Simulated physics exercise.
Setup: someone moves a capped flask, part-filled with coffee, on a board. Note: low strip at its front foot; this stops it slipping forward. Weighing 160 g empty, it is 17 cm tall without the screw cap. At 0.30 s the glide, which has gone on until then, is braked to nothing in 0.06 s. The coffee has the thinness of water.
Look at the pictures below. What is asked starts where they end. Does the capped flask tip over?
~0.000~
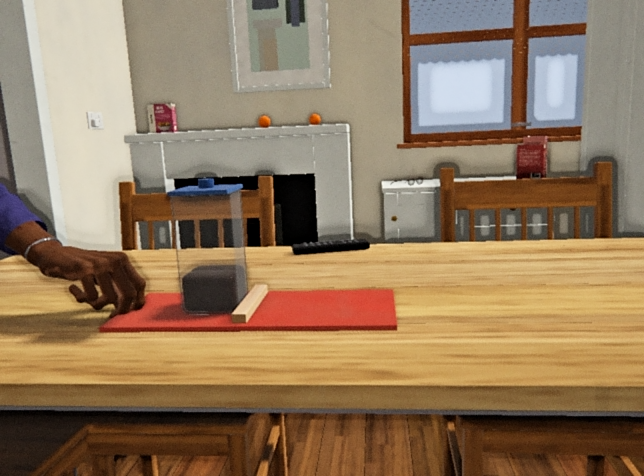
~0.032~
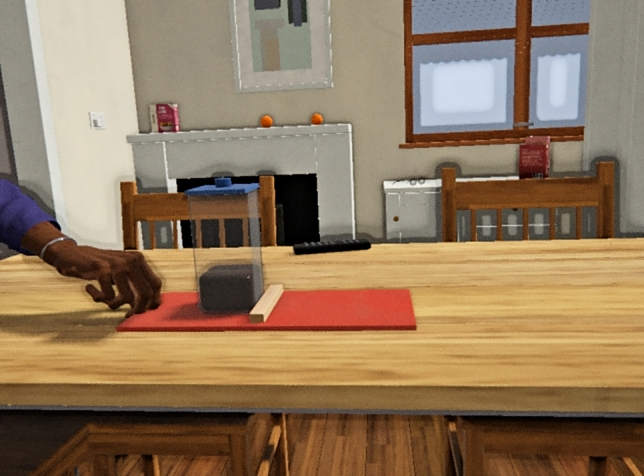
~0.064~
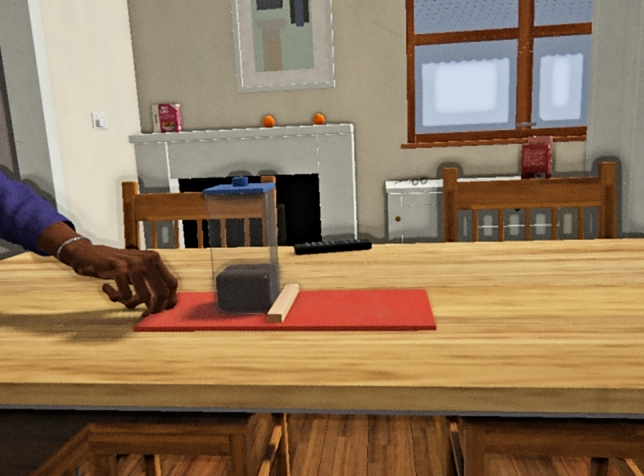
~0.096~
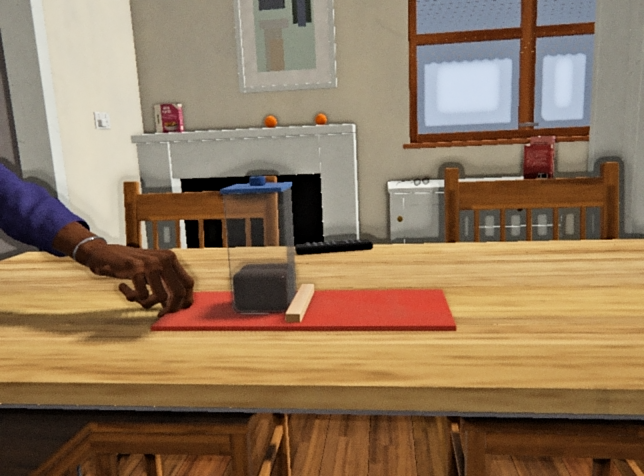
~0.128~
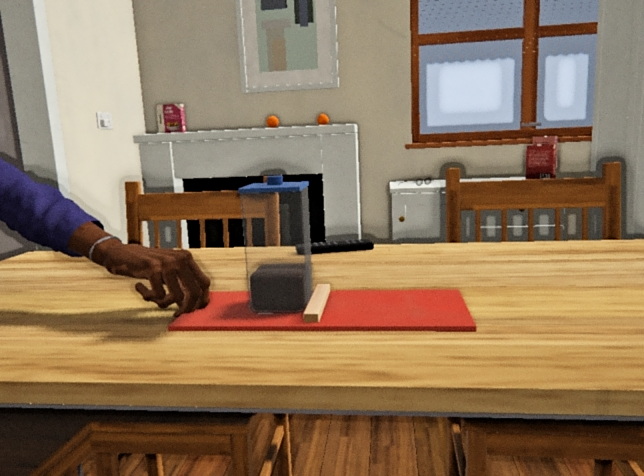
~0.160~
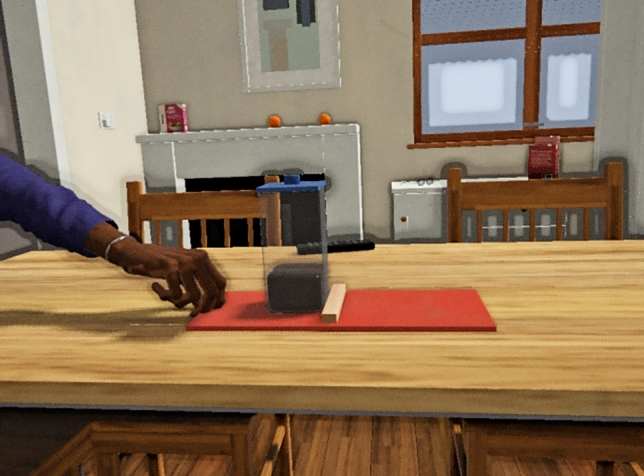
No, most likely it does not go down.
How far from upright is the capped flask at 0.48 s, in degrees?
About 0°.
Then, 0.36 s in, the board moves at 0.00 m/s; the capped flask stands where it began.
Then, 0.48 s in, the capped flask stands where it began.
Then, 0.64 s in, the capped flask stands where it began.
Then, 0.86 s in, the capped flask stands where it began.
Finally, the capped flask stands where it began.
